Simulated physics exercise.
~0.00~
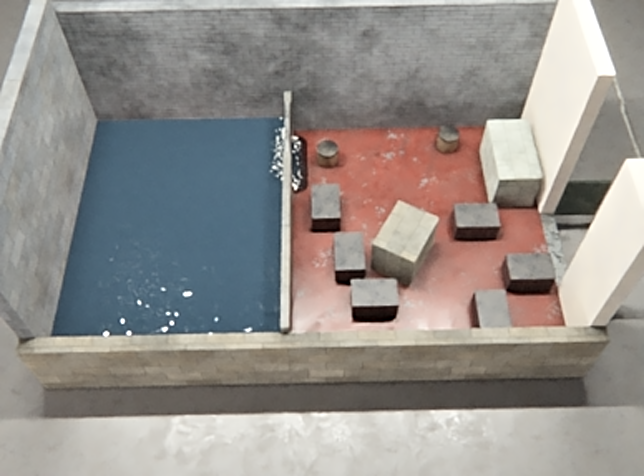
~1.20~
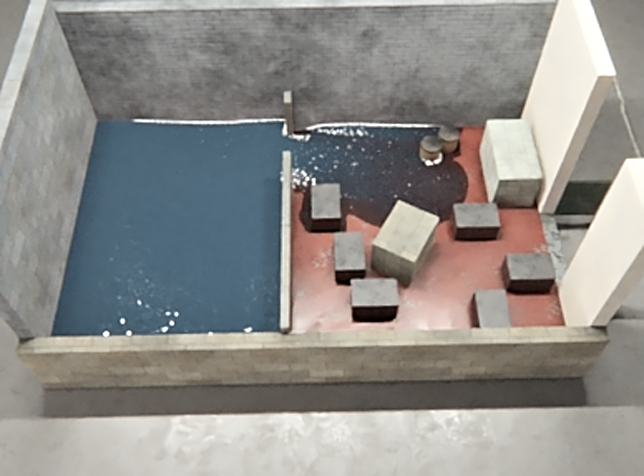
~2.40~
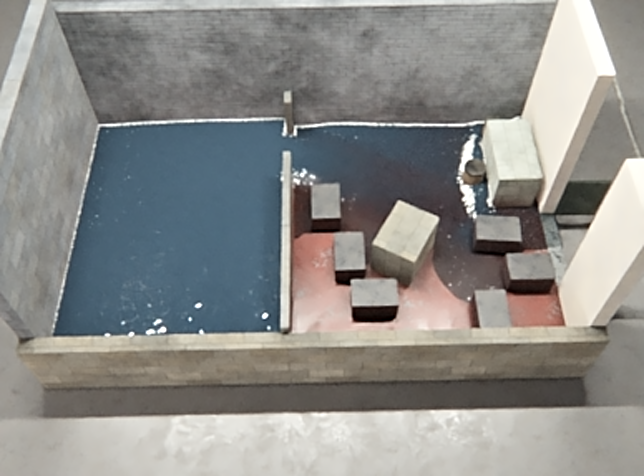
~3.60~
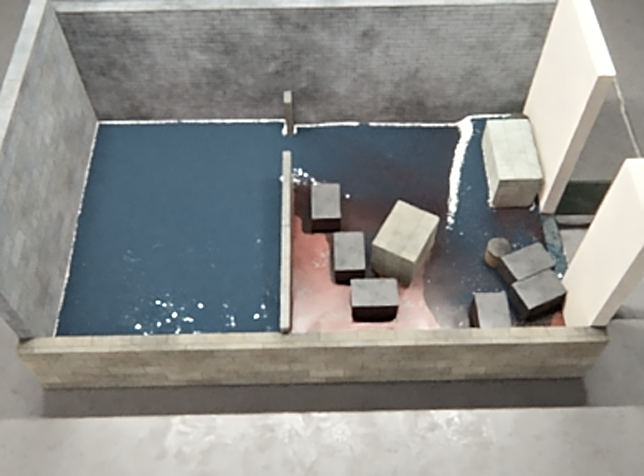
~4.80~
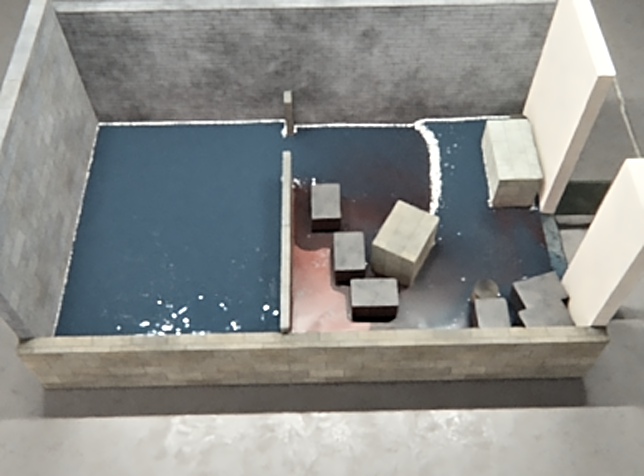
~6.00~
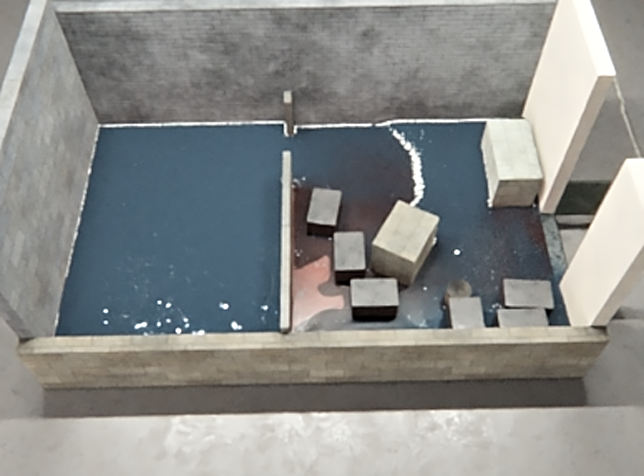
Dark blue water fills the left side of a grey-walled, two-room enclosure seen from high above, while the red floor on the right holds dark grey boxes, larger pale blocks and two small round pails near the back. Water bursts through a gap in the dividing wall and spreads along the back, pushing the pails right. It reaches the right side, then carries a pail and some dark boxes toward the front right corner. A white ripple line drifts back leftward. Finally, several boxes sit clustered at the front right, and only a small reddish patch remains near the divider.
